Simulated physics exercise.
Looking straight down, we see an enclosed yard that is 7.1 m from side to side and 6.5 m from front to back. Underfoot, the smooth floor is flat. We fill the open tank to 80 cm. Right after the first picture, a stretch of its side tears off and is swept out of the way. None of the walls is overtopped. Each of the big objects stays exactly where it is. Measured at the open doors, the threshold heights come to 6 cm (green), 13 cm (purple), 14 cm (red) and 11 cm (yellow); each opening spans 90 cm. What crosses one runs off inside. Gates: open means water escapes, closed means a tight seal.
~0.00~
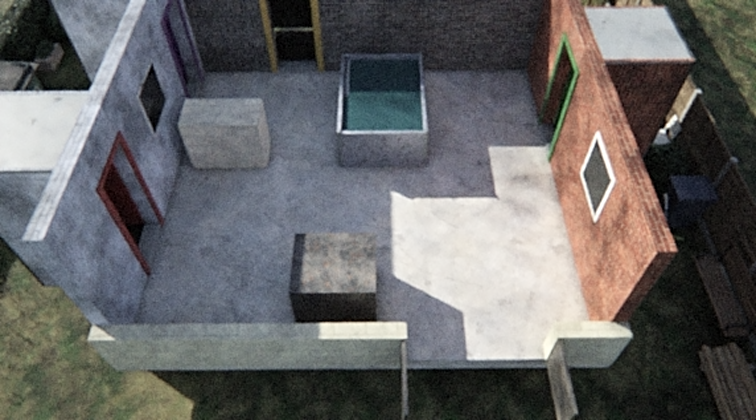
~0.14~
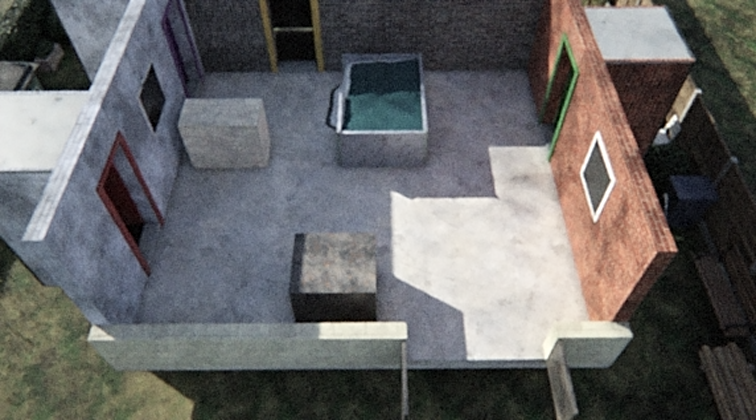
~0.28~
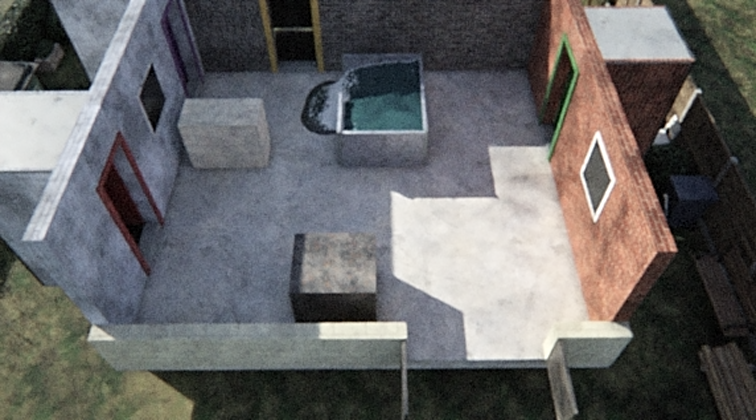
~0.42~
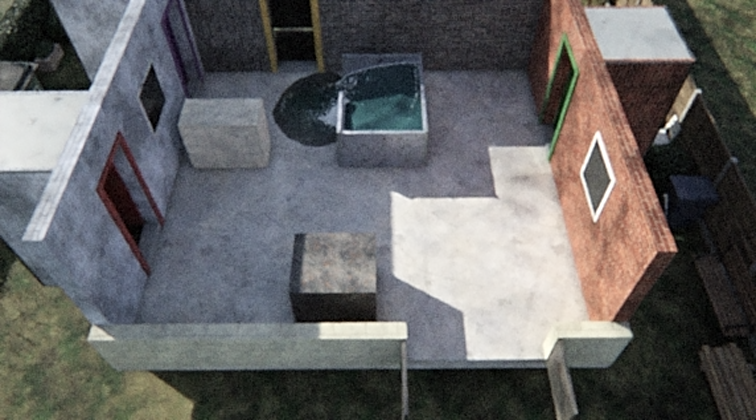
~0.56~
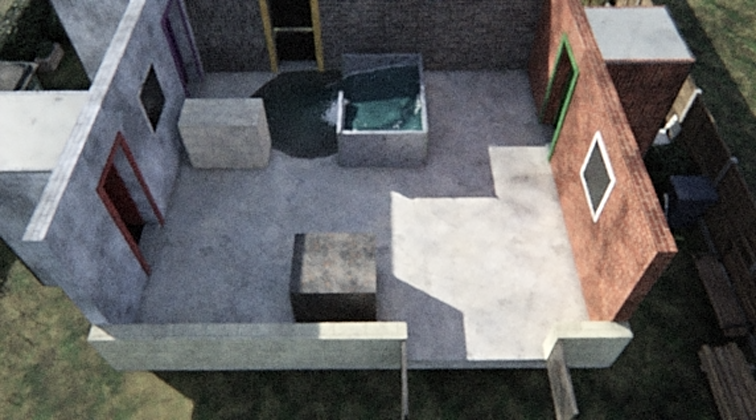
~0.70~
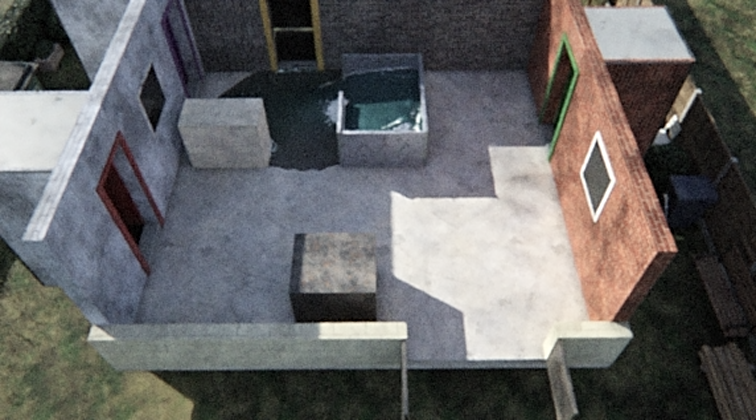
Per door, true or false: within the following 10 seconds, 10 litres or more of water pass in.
Green door: False. Purple door: True. Red door: False. Yellow door: True.
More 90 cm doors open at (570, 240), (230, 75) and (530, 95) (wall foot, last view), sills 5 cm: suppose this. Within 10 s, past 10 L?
Door 1: Lower; door 2: Higher; door 3: Lower.
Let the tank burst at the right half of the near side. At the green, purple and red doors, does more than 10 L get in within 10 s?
Log - green: Threshold not reached, purple: Threshold not reached, red: Threshold not reached.
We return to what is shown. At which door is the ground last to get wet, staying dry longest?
Answer: The green door.
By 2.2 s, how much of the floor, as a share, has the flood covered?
Wet share: Near 25 percent.
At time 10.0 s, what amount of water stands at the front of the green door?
It comes to near 2.5 cm.
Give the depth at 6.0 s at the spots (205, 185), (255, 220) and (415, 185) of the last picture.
About 2, 2 and 0 cm.
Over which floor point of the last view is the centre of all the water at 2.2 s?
Roughly (311, 117).
After 1.4 s water covers 20 % of the floor and is deepest (55 cm) near (205, 72); green door not reached, purple door 28 cm at the sill, 49 L in, red door not reached, yellow door 15 cm at the sill, 21 L in.
After 2.2 s water covers 25 % of the floor and is deepest (43 cm) near (213, 72); green door not reached, purple door 39 cm at the sill, 177 L in, red door 2 cm at the sill, 0 L in, yellow door 15 cm at the sill, 74 L in.
After 3.5 s water covers 35 % of the floor and is deepest (30 cm) near (261, 77); green door not reached, purple door 27 cm at the sill, 317 L in, red door 3 cm at the sill, 0 L in, yellow door 13 cm at the sill, 100 L in.
After 6.0 s water covers 50 % of the floor and is deepest (18 cm) near (224, 136); green door not reached, purple door 17 cm at the sill, 398 L in, red door 3 cm at the sill, 0 L in, yellow door 16 cm at the sill, 154 L in.
After 10.0 s water covers 80 % of the floor and is deepest (10 cm) near (224, 136); green door 3 cm at the sill, 0 L in, purple door 10 cm at the sill, 412 L in, red door 4 cm at the sill, 0 L in, yellow door 10 cm at the sill, 174 L in.
